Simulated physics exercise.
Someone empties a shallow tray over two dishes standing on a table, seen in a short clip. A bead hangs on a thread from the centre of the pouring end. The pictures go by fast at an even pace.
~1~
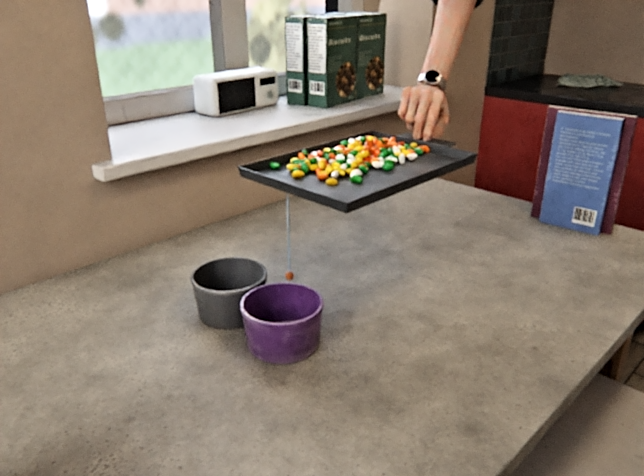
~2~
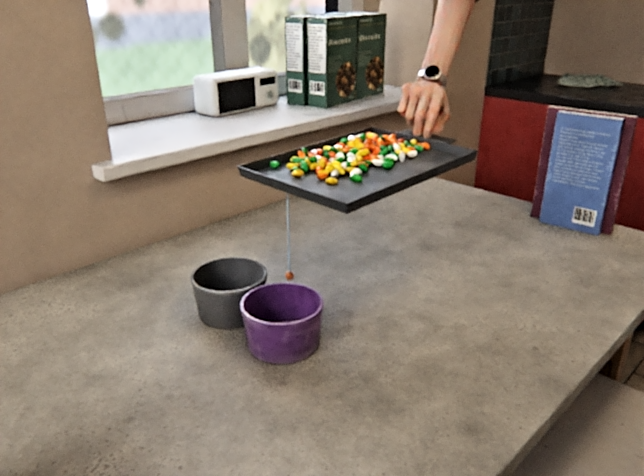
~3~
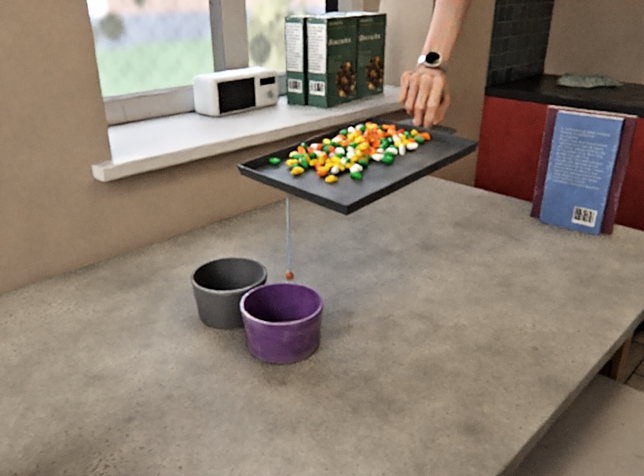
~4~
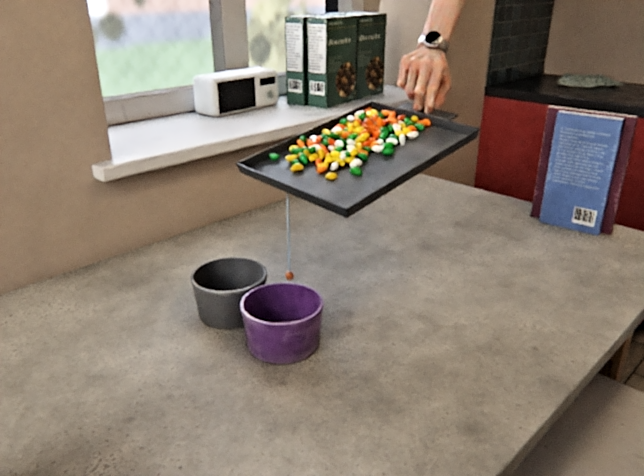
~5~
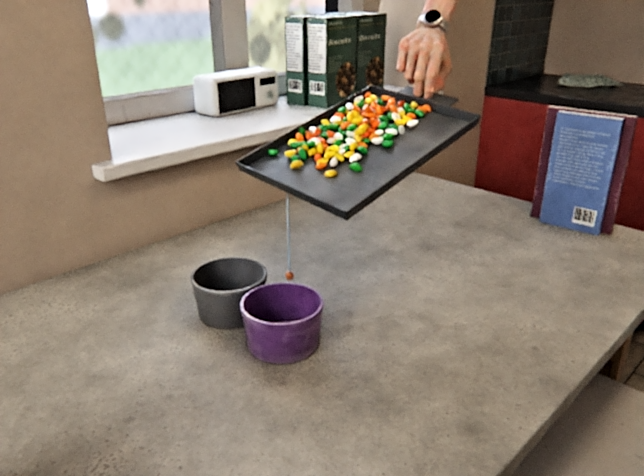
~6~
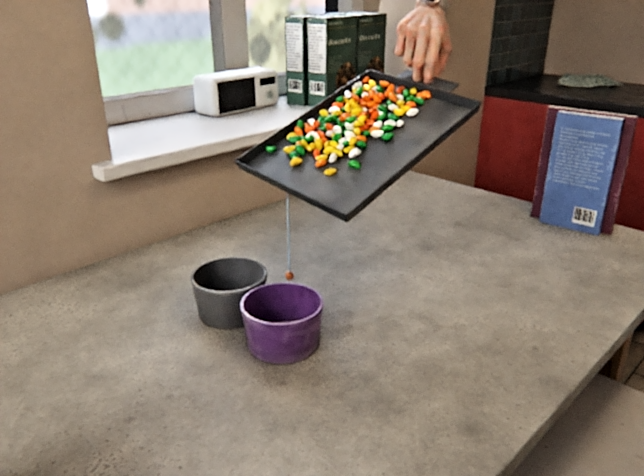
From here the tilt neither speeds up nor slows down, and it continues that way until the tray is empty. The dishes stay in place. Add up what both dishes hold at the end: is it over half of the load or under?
It comes to under half.
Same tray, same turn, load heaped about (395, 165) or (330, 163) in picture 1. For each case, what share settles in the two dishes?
It would be roughly 30 per cent for the first and roughly 40 per cent for the second.
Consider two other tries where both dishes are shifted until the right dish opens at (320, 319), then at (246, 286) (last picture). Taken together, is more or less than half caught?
Try 1: The greater share; try 2: A lesser share.
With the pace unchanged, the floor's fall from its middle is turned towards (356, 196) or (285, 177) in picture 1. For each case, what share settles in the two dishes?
Lab note: Case 1 near 20 %, case 2 near 90 %.
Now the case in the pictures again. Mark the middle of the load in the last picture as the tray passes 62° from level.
About (319, 178).
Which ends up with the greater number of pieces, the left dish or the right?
Well, that is right of the pair.
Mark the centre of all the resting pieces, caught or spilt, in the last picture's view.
Once it all stops, the middle lies near (304, 363).
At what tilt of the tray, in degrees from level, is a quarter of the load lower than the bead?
Somewhere near 80°.
Soon, tray tipped steeply; nearly all on the tray; a small part in the air.
A while on, tray tipped right over; about a quarter on the tray; about a quarter in the right dish; about half outside both; a small part in the air.
Towards the end, tray tipped past a quarter turn; about a third in the right dish; about two thirds outside both.
Finally, tray tipped past a quarter turn; about a third in the right dish; none in the left dish; about two thirds outside both.
